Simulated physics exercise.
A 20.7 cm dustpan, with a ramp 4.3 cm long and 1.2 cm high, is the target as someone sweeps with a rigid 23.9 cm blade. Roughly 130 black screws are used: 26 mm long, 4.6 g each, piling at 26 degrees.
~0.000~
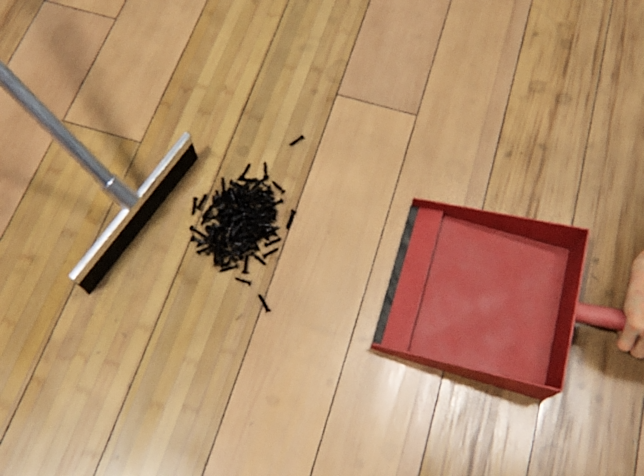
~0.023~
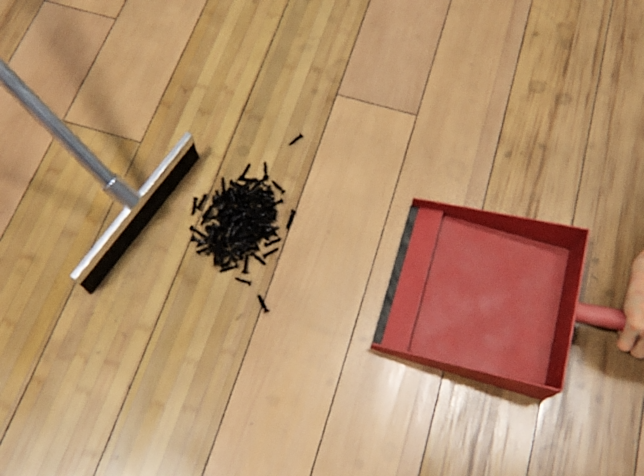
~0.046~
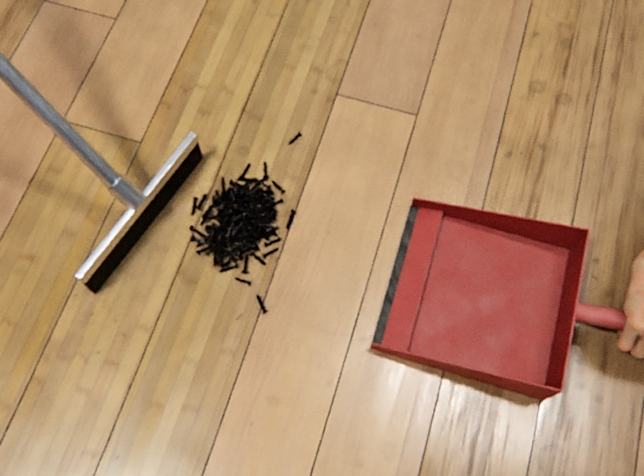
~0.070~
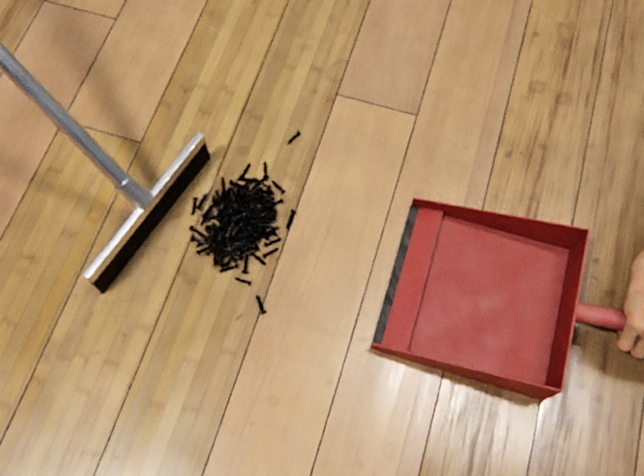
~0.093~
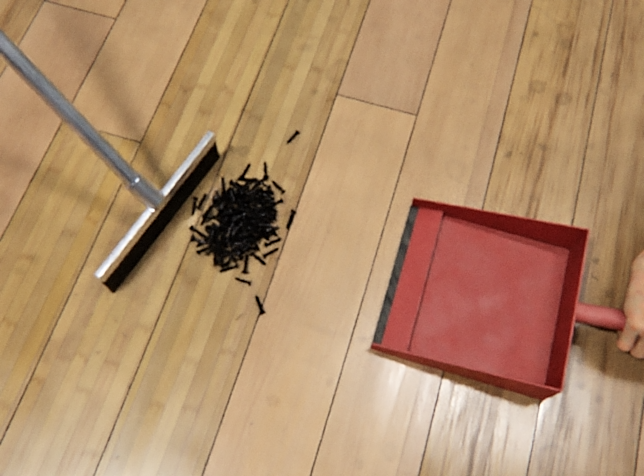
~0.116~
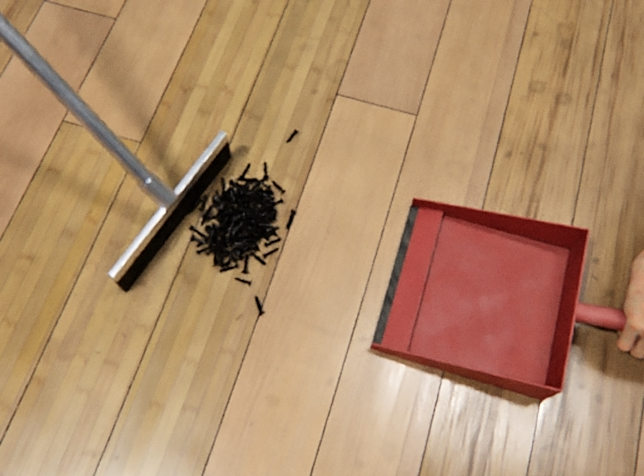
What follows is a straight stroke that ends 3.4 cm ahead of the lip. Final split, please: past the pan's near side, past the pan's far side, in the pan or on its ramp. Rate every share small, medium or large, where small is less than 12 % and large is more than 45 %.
Ratings - near side: Small; far side: Small; pan: Small.
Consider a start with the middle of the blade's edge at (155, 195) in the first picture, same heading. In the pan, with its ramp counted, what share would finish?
Around 0 %.
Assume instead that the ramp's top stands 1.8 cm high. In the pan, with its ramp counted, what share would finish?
Near 5 per cent, then.
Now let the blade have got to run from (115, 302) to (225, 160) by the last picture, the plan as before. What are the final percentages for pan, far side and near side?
Final per cent - pan 35, far 5, near 15.
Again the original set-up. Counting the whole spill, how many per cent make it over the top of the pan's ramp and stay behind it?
It comes to some 0 per cent.
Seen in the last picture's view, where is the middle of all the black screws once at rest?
Somewhere near (373, 254) in the last picture.
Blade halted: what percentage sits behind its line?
Some 10 percent of it.
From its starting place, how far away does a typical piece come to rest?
It works out to some 18 cm.
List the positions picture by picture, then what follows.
The first frame shows blade from (76, 278) to (188, 140), moved 0.0 cm, 0 of the pieces shifted so far; middle of the pieces at (243, 218); pan at (488, 302).
The second frame shows blade from (78, 278) to (189, 140), moved 0.2 cm, 0 of the pieces shifted so far; middle of the pieces at (243, 218).
The third frame shows blade from (83, 278) to (194, 140), moved 0.8 cm, 1 of the pieces shifted so far; middle of the pieces at (243, 218).
The fourth frame shows blade from (91, 278) to (201, 139), moved 1.8 cm, 2 of the pieces shifted so far; middle of the pieces at (243, 218).
The fifth frame shows blade from (102, 277) to (211, 139), moved 3.1 cm, 2 of the pieces shifted so far; middle of the pieces at (243, 218).
The sixth frame shows blade from (115, 276) to (223, 138), moved 4.8 cm, 2 of the pieces shifted so far; middle of the pieces at (243, 218); pan at (488, 302). Its pace works out near 0.72 m/s, heading 20 degrees away from the viewer's side.
After 0.29 s, middle of the blade 18 cm from the lip; 0 % over the lip, far side 0 %, near side 0 %.
After 0.41 s, middle of the blade 10 cm from the lip; 0 % over the lip, far side 5 %, near side 0 %.
After 0.66 s, middle of the blade 7 cm from the lip; 5 % over the lip, far side 10 %, near side 5 %.
At rest (1.1 s), near side 5 %, far side 10 %, pan 5 %, in front of the lip or behind the blade 85 %.
